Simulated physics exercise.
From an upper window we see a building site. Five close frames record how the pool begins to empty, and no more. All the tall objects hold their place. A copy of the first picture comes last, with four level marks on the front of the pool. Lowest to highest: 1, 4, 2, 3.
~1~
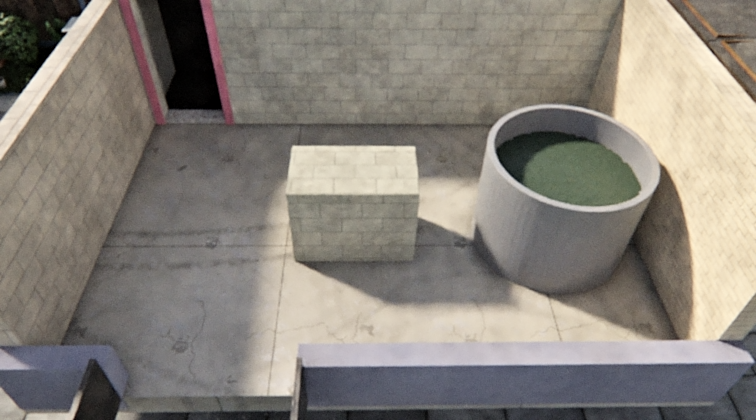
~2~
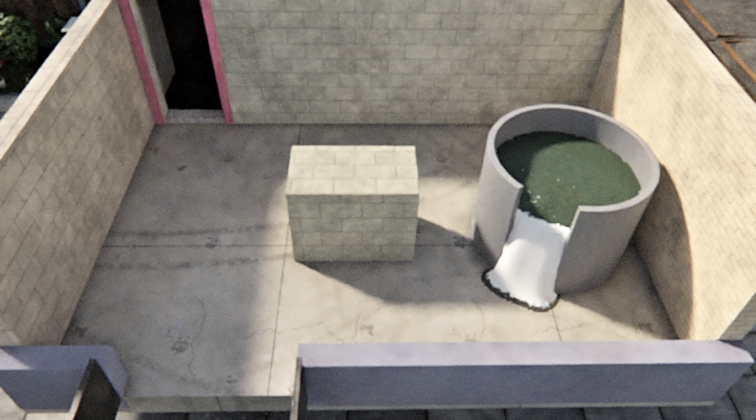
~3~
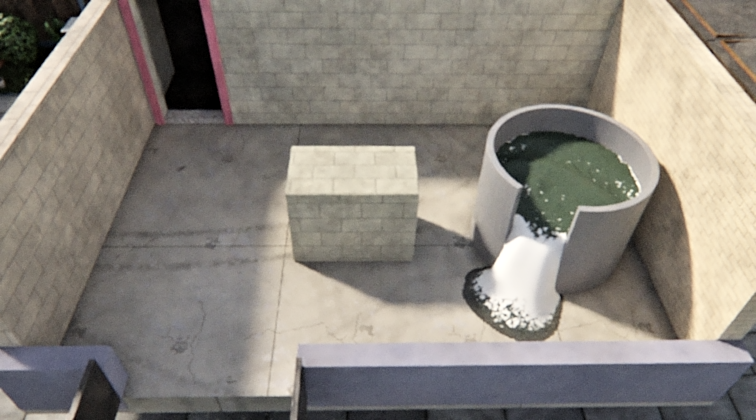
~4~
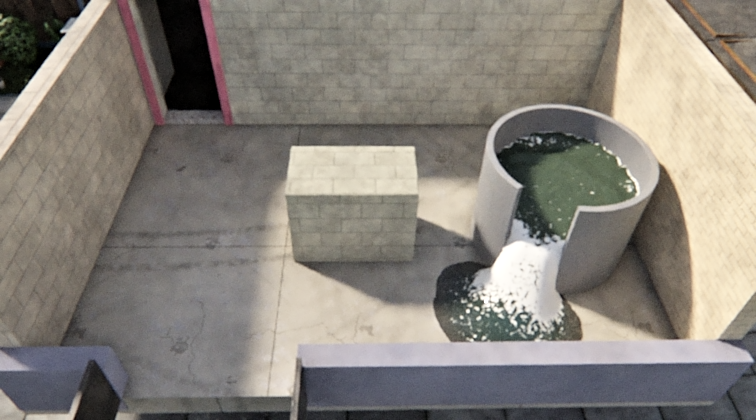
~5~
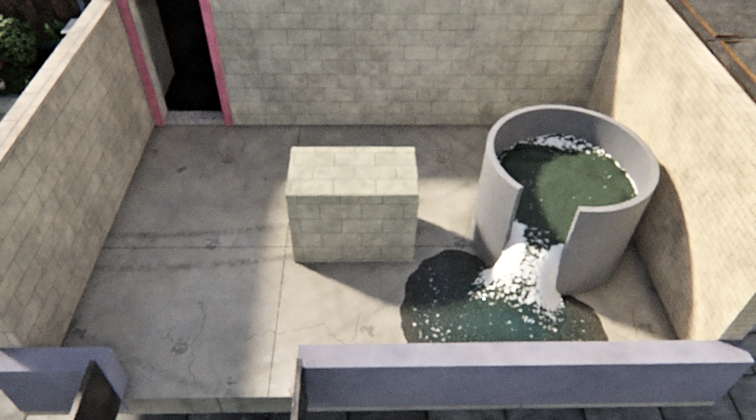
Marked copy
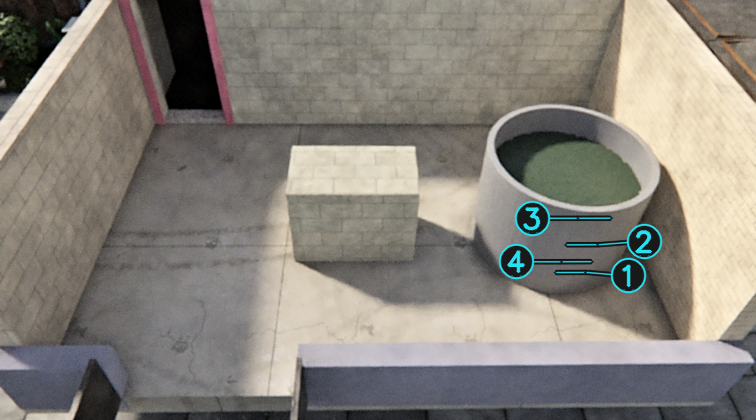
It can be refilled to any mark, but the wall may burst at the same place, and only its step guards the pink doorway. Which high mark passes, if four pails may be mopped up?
The limit is 4.
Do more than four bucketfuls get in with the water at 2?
Yes, that goes wrong.
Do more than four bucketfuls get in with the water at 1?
No, not at all.
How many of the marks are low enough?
Two of the four.
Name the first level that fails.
It is 2.
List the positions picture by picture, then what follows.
The first frame shows water in the pool at rest, its middle at (564, 176); foot of the pink doorway at (196, 123); open gate at (205, 341).
In the second frame, 1 % of the ground under water, visible out to (540, 296).
In the third frame, 3 % of the ground under water, visible out to (480, 300).
In the fourth frame, 6 % of the ground under water, visible out to (446, 296).
In the fifth frame, 10 % of the ground under water, visible out to (430, 292).
In cyan, 1 at (571, 272); 2 at (582, 244); 3 at (593, 218); 4 at (575, 261); from the bottom up 1, 4, 2, 3.
With 1, nothing gets over.
With 2, about 9 bucketfuls get in.
With 3, dozens of bucketfuls pour in.
With 4, a splash gets over, under a bucket.
